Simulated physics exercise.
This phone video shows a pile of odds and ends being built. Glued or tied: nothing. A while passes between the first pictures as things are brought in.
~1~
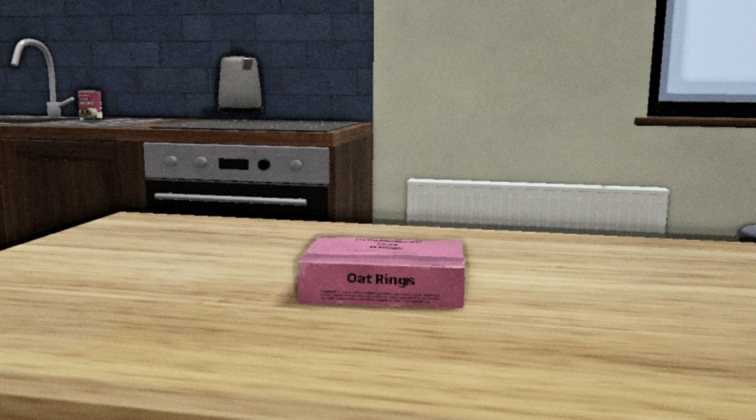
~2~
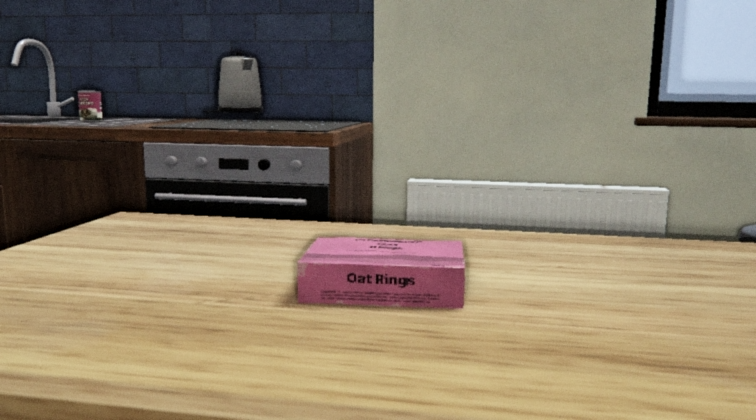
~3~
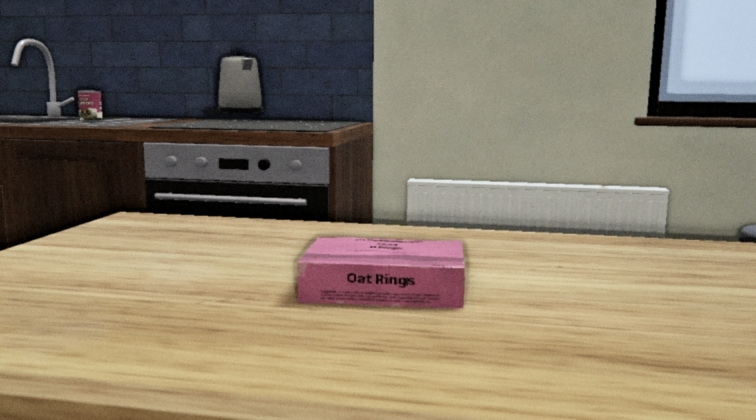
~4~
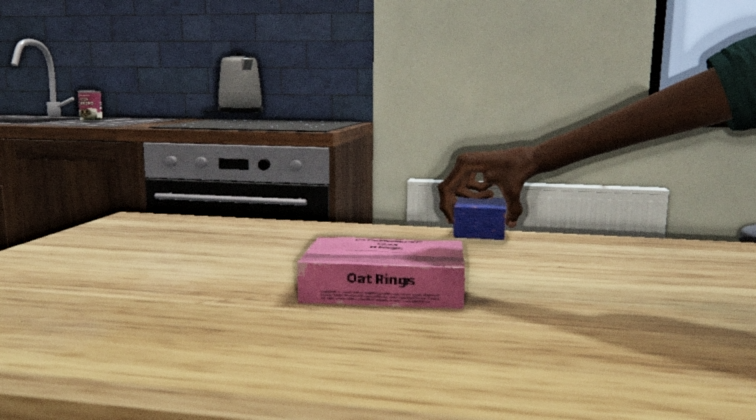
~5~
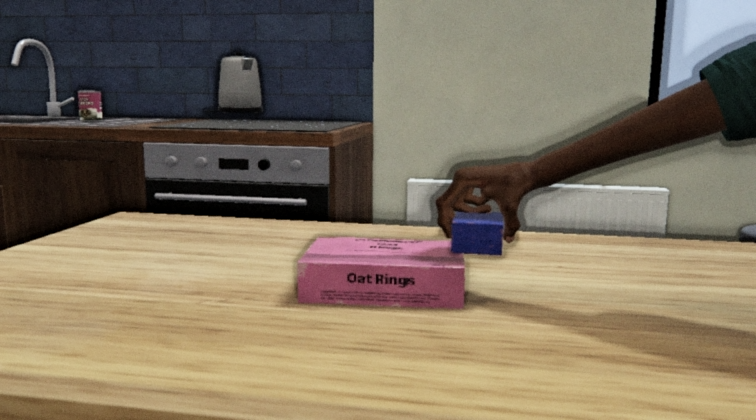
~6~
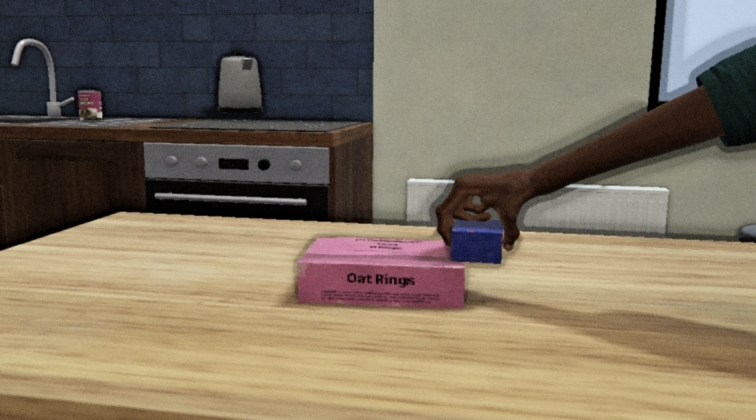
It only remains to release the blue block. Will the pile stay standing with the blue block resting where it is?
No.
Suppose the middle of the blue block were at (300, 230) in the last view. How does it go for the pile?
Afterwards the pile tumbles over.
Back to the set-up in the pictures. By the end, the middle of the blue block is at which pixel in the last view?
Around (540, 287).
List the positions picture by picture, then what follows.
The last thing is not in view yet; pink packet (385, 270), in the first frame.
The last thing is not in view yet; pink packet (385, 270), in the second frame.
The last thing is not in view yet; pink packet (385, 270), in the third frame.
Coming down; blue block (481, 217); pink packet (385, 270), in the fourth frame.
Coming down; blue block (478, 232); pink packet (385, 270), in the fifth frame.
In place under the hand; blue block (478, 240); pink packet (385, 270), in the sixth frame.
Then, 0.30 s on from there, blue block now fallen.
Then, 0.60 s on from there, nothing new.
In the end, fallen, blue block; pink packet unmoved. At the end, from the last picture's camera, blue block near (540, 287). The pile comes apart.
